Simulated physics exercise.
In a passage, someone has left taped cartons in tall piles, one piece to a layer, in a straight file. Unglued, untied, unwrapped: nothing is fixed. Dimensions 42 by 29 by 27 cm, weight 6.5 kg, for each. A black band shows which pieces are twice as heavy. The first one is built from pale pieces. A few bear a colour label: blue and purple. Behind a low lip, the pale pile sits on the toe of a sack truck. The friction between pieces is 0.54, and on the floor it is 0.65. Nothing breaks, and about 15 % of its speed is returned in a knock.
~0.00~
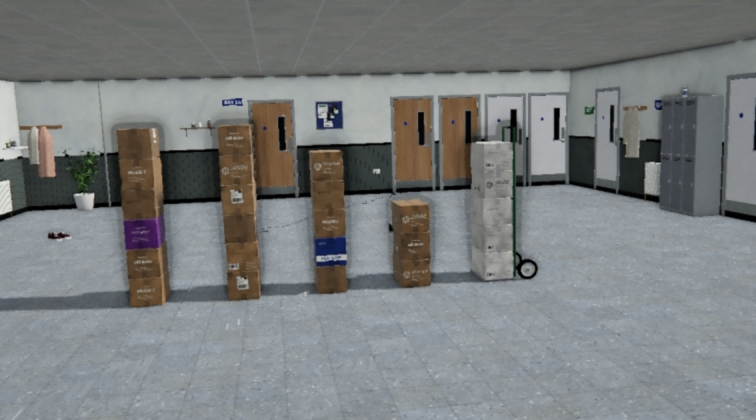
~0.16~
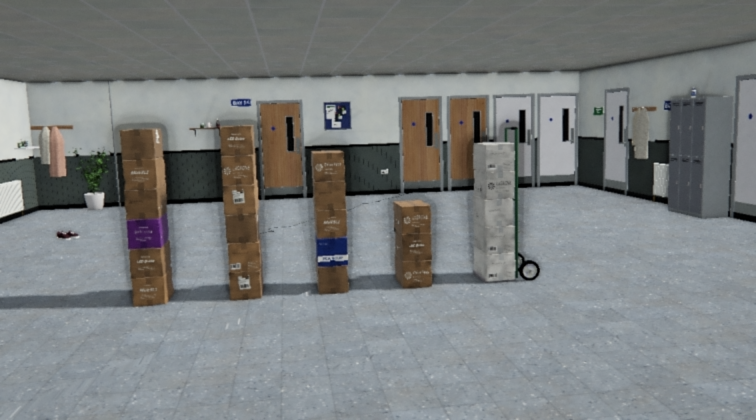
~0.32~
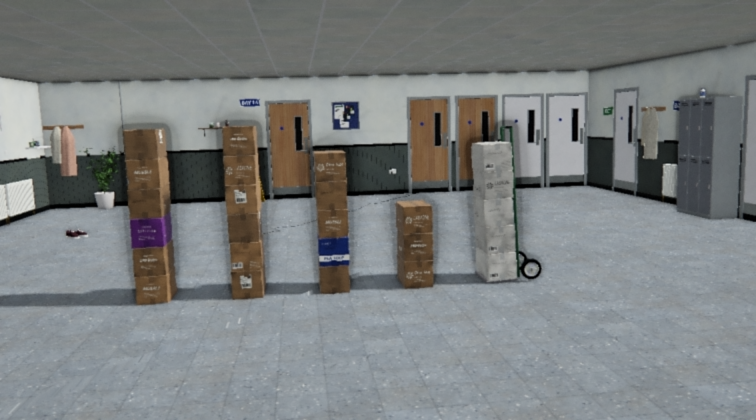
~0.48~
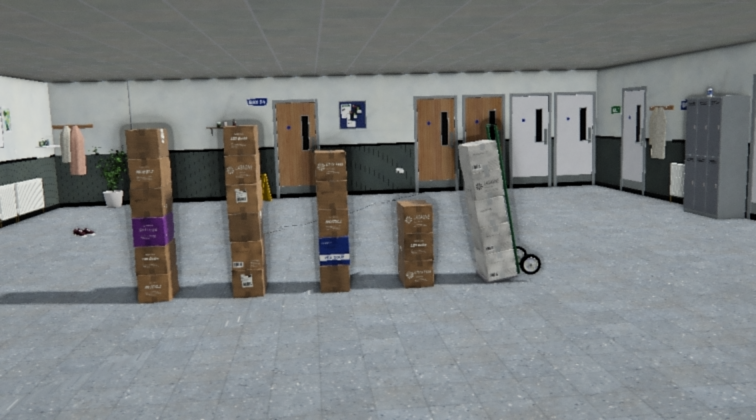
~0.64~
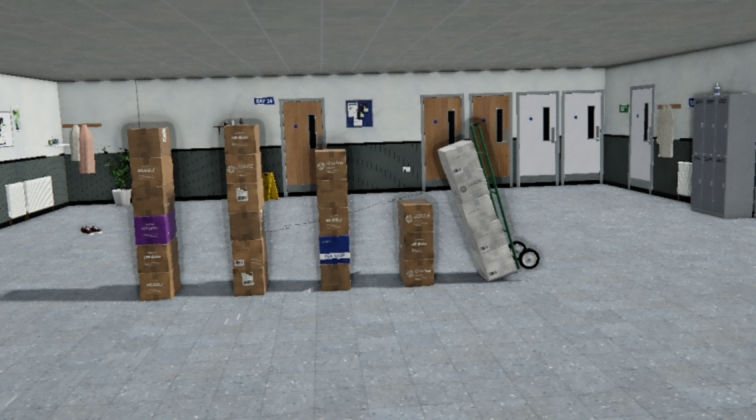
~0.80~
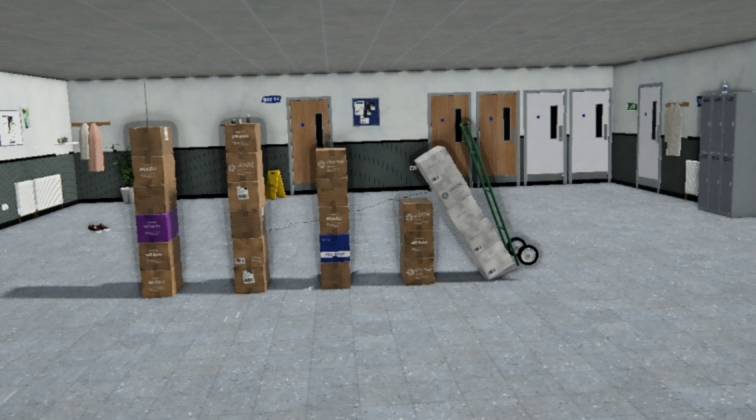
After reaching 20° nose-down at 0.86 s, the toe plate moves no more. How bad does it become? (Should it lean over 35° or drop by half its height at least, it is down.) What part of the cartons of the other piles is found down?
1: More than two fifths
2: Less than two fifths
Option 1: More than two fifths.
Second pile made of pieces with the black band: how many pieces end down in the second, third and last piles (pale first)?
Down by pile: Second 0, third 0, last 0.
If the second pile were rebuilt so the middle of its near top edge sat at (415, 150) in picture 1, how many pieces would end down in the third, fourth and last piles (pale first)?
The tally would be third 5, then fourth 6, then last 6.
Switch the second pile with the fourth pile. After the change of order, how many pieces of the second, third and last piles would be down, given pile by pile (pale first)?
Down tally in the new order: Second = 6, third = 5, last = 4.
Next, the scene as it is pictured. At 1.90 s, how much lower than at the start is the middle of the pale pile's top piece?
I'd put it at close to 50 cm below where it started.
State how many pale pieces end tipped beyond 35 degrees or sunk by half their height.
Tally of pale pieces: 5.
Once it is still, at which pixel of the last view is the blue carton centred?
Roughly at (284, 267).
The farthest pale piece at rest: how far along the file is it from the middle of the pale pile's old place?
About 200 cm.
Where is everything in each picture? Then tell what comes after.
In the first picture (places mark the middle of the side facing us; the camera moves round a little), truck frame (514, 158) 0° forward; purple carton (141, 235); blue carton (331, 252); the rest undisturbed.
Truck frame (516, 159) 0° forward; blue carton (332, 252), in the second picture.
Truck frame (513, 158) 3° forward; blue carton (334, 252), in the third picture.
Truck frame (500, 156) 9° forward, top of the pale pile leaning 9°; purple carton (148, 232); the rest undisturbed, in the fourth picture.
Truck frame (486, 154) 15° forward, top of the pale pile leaning 18°; purple carton (150, 231); the rest undisturbed, in the fifth picture.
Truck frame (478, 154) 20° forward, top of the pale pile leaning 30°; blue carton (335, 249); purple carton (152, 229); the rest undisturbed, in the sixth picture.
After 1.90 s, 5 of the pale pile down; 3 of the 20 other cartons down; blue carton leaning 25°.
After 2.98 s, 5 of the pale pile down; 15 of the 20 other cartons down; blue carton leaning 63°, 21 cm lower; purple carton leaning 32°.
At rest (4.3 s), 5 of the pale pile down; 20 of the 20 other cartons down; purple carton on its side; blue carton leaning 60°, 21 cm lower. That is 100 per cent. As the last picture would show them, middles, purple carton near (68, 282), blue carton near (284, 267).
